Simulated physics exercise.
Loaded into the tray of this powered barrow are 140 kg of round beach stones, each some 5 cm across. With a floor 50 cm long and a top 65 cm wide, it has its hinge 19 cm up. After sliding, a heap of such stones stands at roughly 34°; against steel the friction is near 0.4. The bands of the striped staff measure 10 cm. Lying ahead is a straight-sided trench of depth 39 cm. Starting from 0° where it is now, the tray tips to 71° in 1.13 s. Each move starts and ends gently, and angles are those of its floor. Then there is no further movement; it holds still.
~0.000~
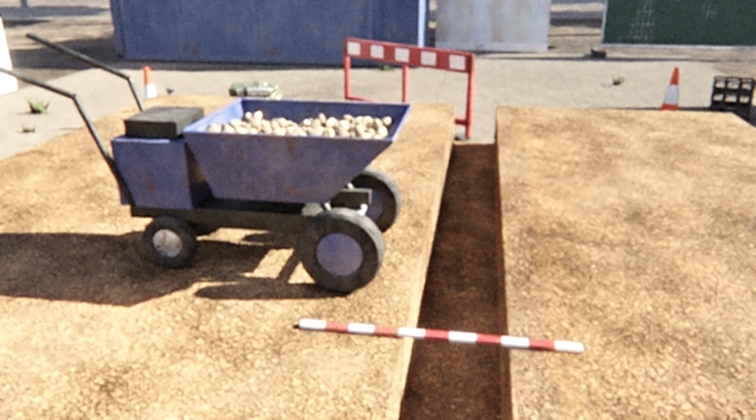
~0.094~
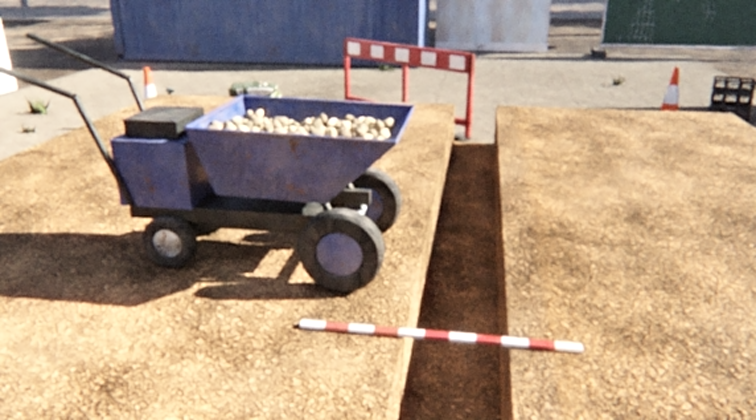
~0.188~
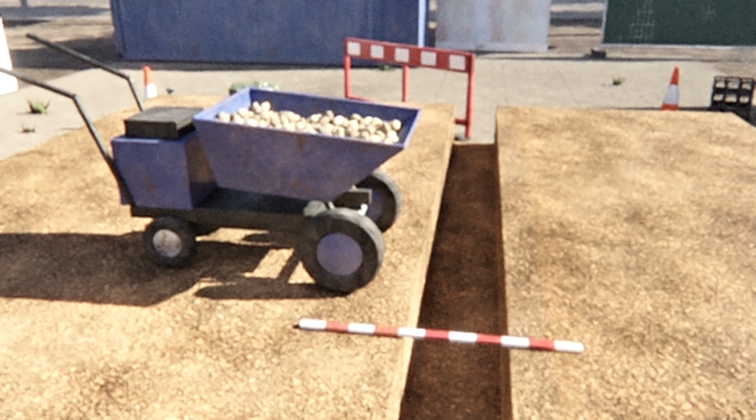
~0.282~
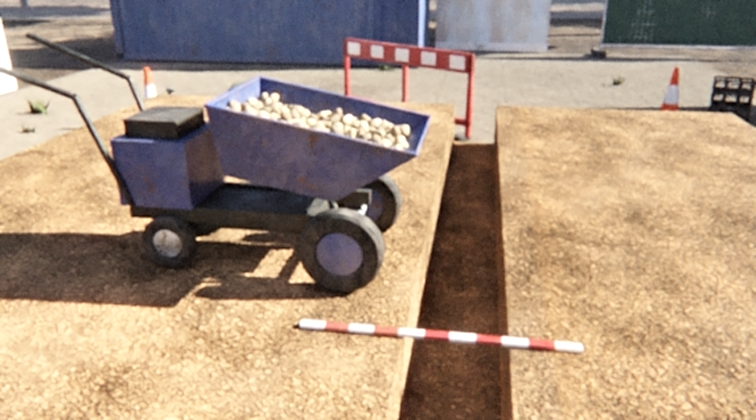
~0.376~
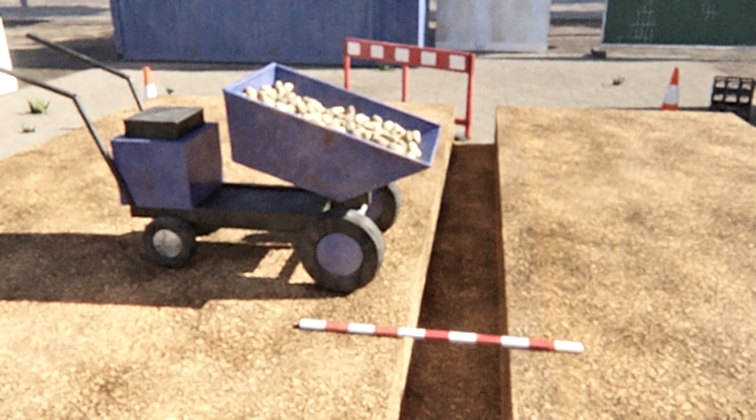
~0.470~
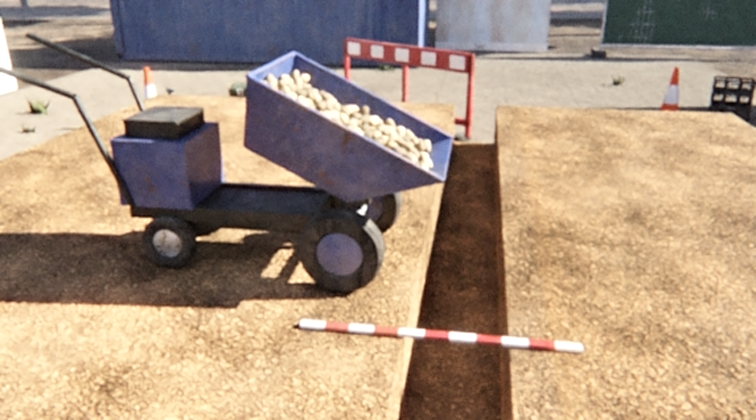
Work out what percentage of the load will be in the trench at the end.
It comes to roughly 43 percent of the load.
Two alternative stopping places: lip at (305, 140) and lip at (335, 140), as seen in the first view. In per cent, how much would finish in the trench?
Roughly 100 per cent, then 100 per cent.
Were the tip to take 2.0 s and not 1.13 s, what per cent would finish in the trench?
My guess is near 50 percent.
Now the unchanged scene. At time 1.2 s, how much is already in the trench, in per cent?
Around 20 per cent of it.
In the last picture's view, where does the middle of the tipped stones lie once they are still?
Resting centre: About (528, 268).
After 0.9 s the floor is at 60°; 100 % in the tray; the foremost stones are at (479, 228).
After 1.2 s the floor is at 71°; 46 % in the tray, 19 % in the trench, 34 % past the trench; the foremost stones are at (600, 280).
After 1.6 s the floor is at 71°; 10 % in the tray, 33 % in the trench, 57 % past the trench; the foremost stones are at (726, 282).
After 3.5 s the floor is at 71°; 0 % in the tray, 43 % in the trench, 57 % past the trench; the foremost stones are past the picture's edge.
